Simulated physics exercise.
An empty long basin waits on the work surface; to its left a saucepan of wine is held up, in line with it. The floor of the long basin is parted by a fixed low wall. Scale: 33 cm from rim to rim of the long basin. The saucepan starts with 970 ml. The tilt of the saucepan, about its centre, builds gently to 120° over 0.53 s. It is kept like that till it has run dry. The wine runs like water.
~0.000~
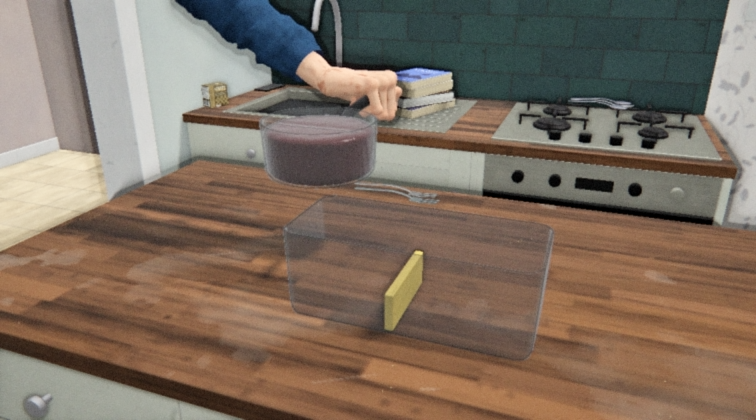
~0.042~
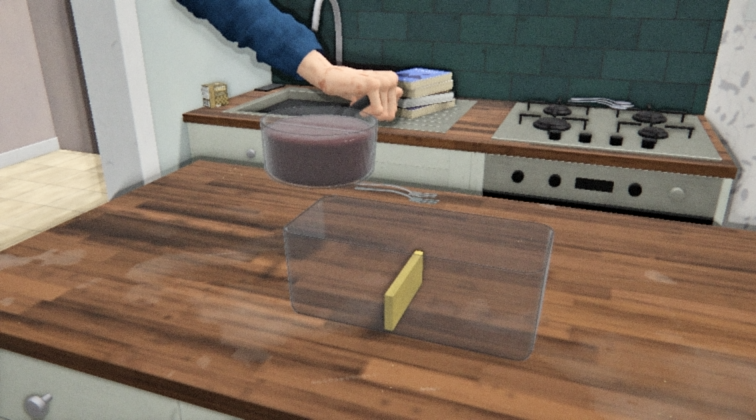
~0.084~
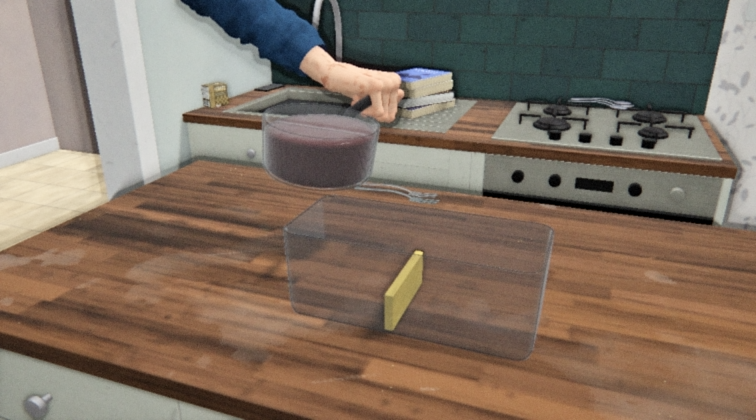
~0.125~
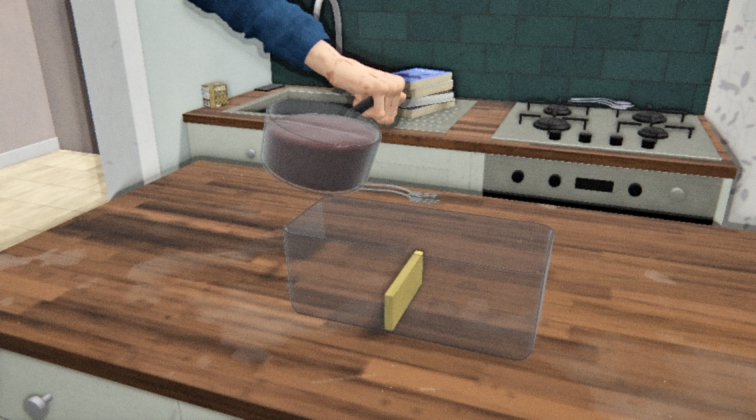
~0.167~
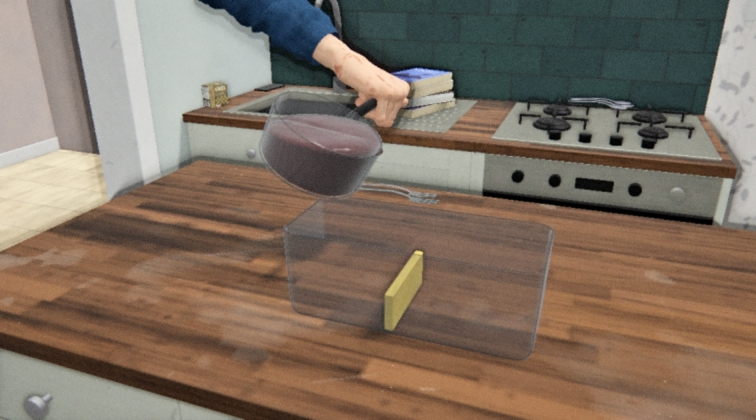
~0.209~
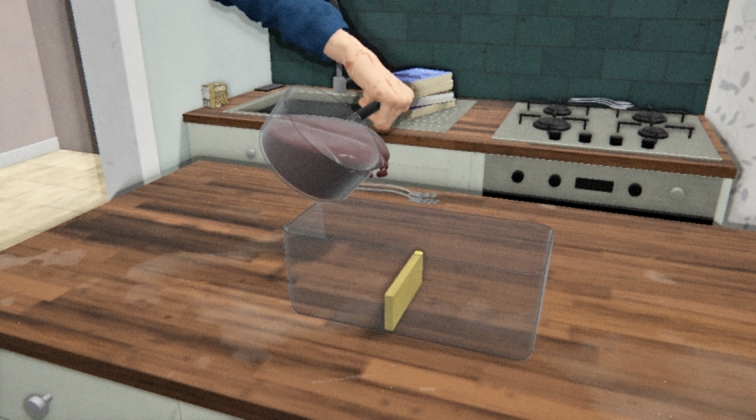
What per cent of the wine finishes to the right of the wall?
The far part has some 33 per cent.
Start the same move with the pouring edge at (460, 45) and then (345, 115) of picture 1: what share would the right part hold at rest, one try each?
In turn about 80 and 20 per cent.
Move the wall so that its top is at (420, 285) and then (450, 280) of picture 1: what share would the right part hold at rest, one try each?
First 30, then 15 per cent.
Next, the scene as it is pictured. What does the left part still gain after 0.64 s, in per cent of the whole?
About 5 per cent.
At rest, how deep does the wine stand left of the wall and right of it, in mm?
Left about 30 mm, right about 14 mm.
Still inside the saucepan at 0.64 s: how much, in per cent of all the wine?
Near 1 in a hundred.
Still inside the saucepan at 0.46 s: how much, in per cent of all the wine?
Near 10 in a hundred.
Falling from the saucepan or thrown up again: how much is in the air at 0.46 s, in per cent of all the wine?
Near 18 in a hundred.
By 0.46 s the tilt is 114° and 10 per cent is still to pour, 44 is left of the wall and 28 right of it.
By 0.64 s the tilt is 120° and 1 per cent is still to pour, 54 is left of the wall and 29 right of it.
By 0.82 s the tilt is 120° and 0 per cent is still to pour, 58 is left of the wall and 32 right of it.
By 1.03 s the tilt is 120° and 0 per cent is still to pour, 59 is left of the wall and 33 right of it.
At rest 59 per cent lies left of the wall, 33 right of it and 8 outside.
